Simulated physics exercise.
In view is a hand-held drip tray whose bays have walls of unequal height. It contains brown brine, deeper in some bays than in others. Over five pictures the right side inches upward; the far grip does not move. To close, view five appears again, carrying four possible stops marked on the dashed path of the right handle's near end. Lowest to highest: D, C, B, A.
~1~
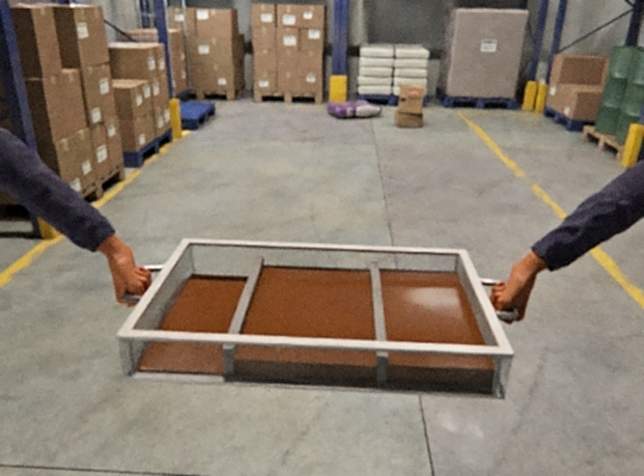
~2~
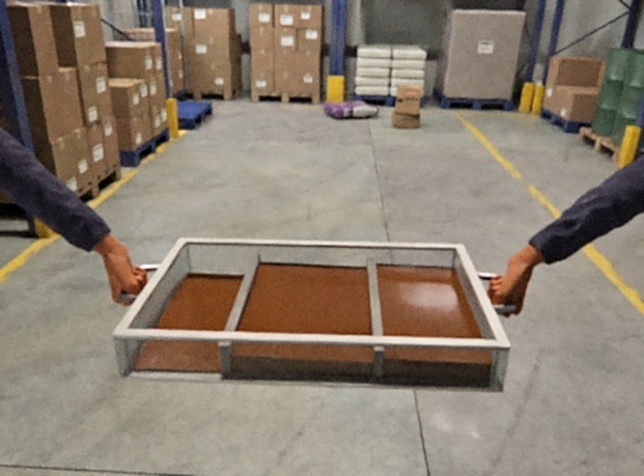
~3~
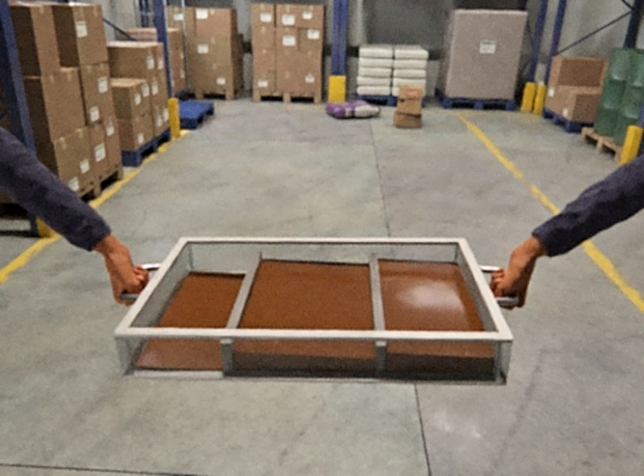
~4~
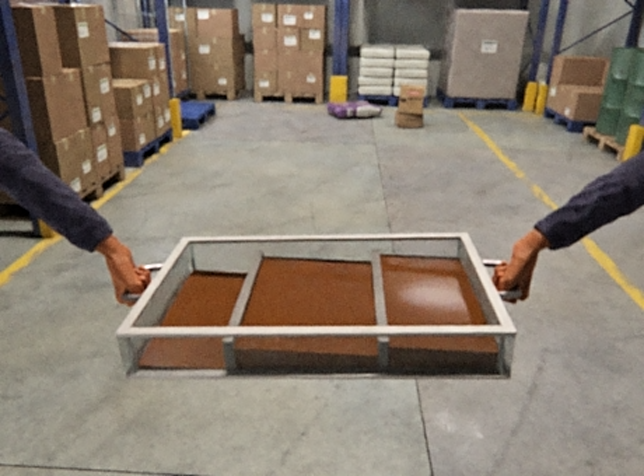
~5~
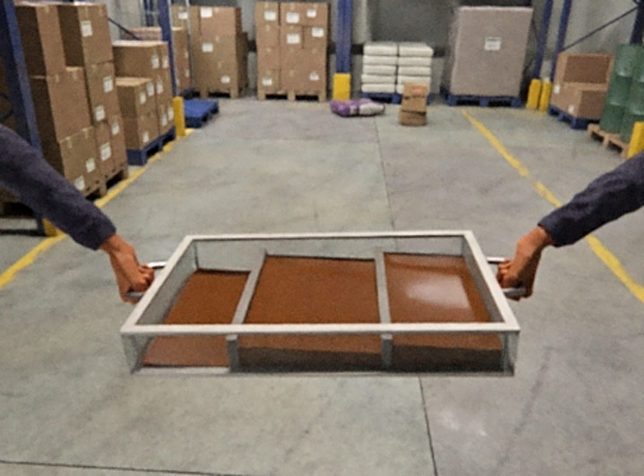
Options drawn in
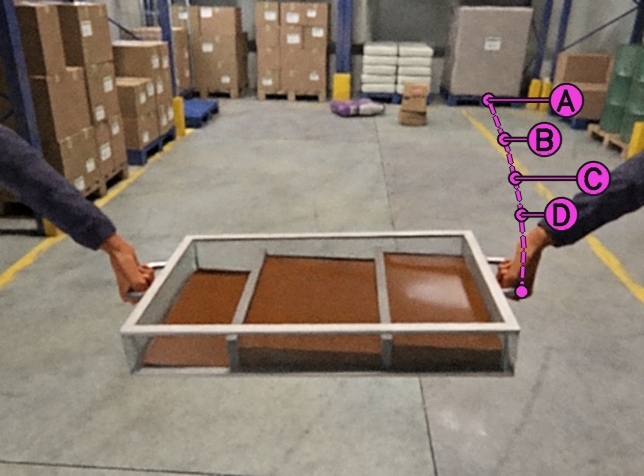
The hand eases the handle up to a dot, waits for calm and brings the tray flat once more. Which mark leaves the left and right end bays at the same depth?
Use mark D.
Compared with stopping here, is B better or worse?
Worse.
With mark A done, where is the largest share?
It is the left one.
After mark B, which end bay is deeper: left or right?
The left one.
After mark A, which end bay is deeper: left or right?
The left one.
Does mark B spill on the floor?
Yes.
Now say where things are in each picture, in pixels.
The tray is level; deepest in the right bay, at (425, 311), shallowest in the left; right handle at (506, 299).
Tipped about 1° down to the left; no wall is crossed; right handle at (503, 292).
Tipped about 3° down to the left; no wall is crossed; right handle at (506, 285).
Tipped about 4° down to the left; no wall is crossed; right handle at (509, 279).
Tipped about 4° down to the left; deepest in the right bay, at (431, 293), shallowest in the left; right handle at (513, 276).
On the marked copy, A at (488, 100); B at (504, 139); C at (515, 178); D at (521, 214).
With A, the left end bay stands much deeper than the other; about 33 % goes over the rim.
With B, the left end bay stands much deeper than the other; about 16 % goes over the rim.
With C, the left end bay stands much deeper than the other; nothing spills.
With D, the two end bays stand about equally deep; nothing spills.
